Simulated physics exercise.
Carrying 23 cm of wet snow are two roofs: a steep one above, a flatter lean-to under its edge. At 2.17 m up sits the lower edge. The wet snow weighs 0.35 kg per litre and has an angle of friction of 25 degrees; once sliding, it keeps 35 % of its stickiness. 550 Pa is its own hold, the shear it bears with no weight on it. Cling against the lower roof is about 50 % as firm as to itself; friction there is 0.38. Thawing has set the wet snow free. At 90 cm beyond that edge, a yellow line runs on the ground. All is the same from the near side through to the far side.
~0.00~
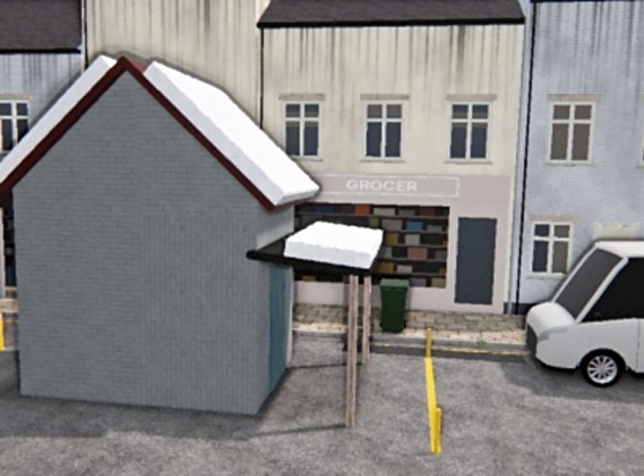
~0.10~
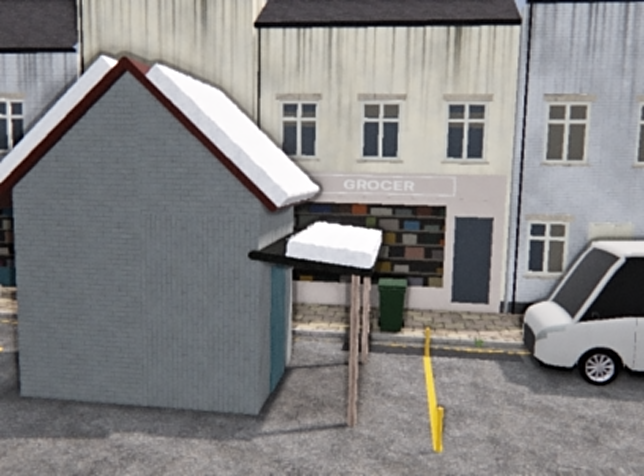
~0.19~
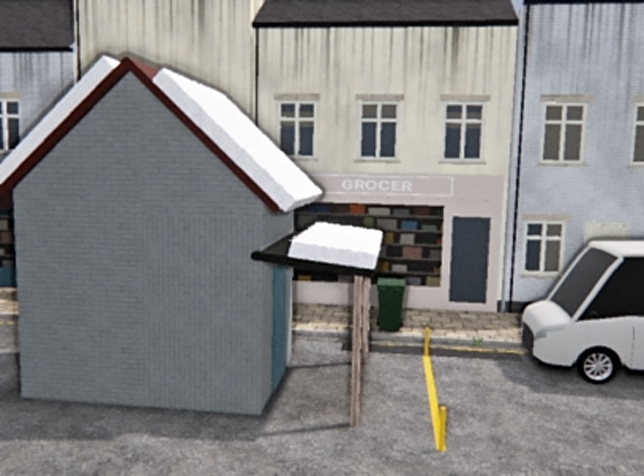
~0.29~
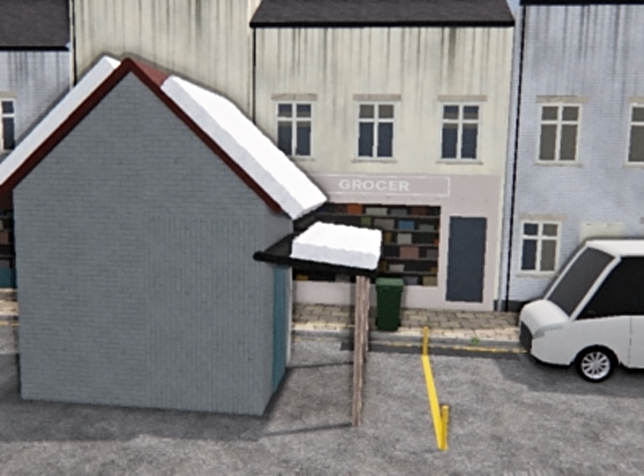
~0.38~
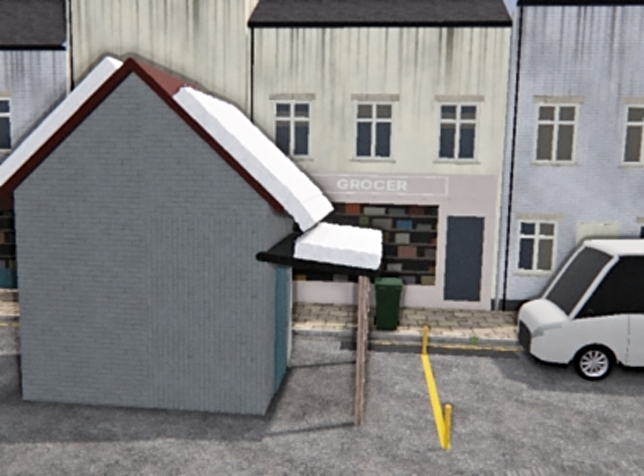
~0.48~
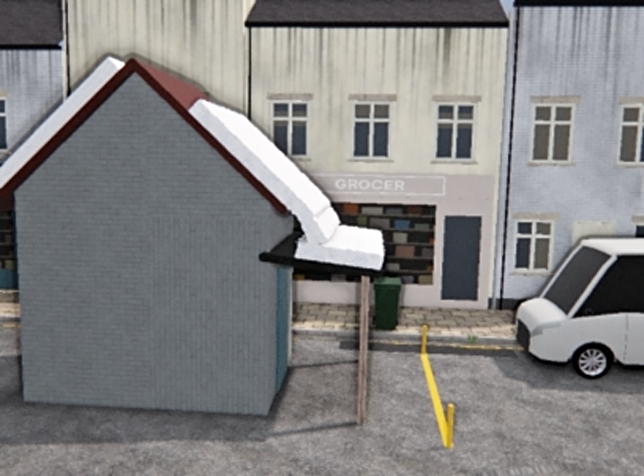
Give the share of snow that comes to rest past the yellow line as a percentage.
Roughly 33 percent.
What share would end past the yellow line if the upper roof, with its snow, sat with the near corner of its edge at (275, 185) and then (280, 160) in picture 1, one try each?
Roughly 55 per cent first and 65 per cent second.
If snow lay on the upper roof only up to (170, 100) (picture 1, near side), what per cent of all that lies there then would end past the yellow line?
I'd say close to 16 percent.
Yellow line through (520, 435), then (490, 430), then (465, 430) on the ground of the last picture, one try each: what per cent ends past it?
Respectively about 8 in a hundred, 18 in a hundred and 25 in a hundred.
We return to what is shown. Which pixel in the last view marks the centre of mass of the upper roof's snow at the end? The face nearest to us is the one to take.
Close to (415, 343) in the last picture.
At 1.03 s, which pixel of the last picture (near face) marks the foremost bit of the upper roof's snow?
Near (410, 264), I'd say.
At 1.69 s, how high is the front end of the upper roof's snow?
0.0 m, more or less.
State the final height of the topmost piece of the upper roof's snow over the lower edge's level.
The snow's top stands about 0.5 m above the lower edge.
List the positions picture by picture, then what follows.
Leading edge of the wet snow at (277, 191), in the first picture.
Leading edge of the wet snow at (281, 192), its middle shifted 2.6 cm, 1 % of it past the upper edge, in one piece, in the second picture.
Leading edge of the wet snow at (288, 197), its middle shifted 10 cm, 4 % of it past the upper edge, in one piece, in the third picture.
Leading edge of the wet snow at (296, 203), its middle shifted 23 cm, 9 % of it past the upper edge, in one piece, in the fourth picture.
Leading edge of the wet snow at (308, 218), its middle shifted 42 cm, 17 % of it past the upper edge, in one piece, in the fifth picture.
Leading edge of the wet snow at (321, 233), its middle shifted 65 cm, 27 % of it past the upper edge, cracking, in the sixth picture.
After 1.03 s, none is below the lower edge and 0 % is past the line.
After 1.69 s, 46 % is below the lower edge and 23 % is past the line.
After 2.34 s, 53 % is below the lower edge and 33 % is past the line.
After 3.00 s, 53 % is below the lower edge and 33 % is past the line.
After 3.10 s, at the end, 53 % is below the lower edge and 33 % is past the line.
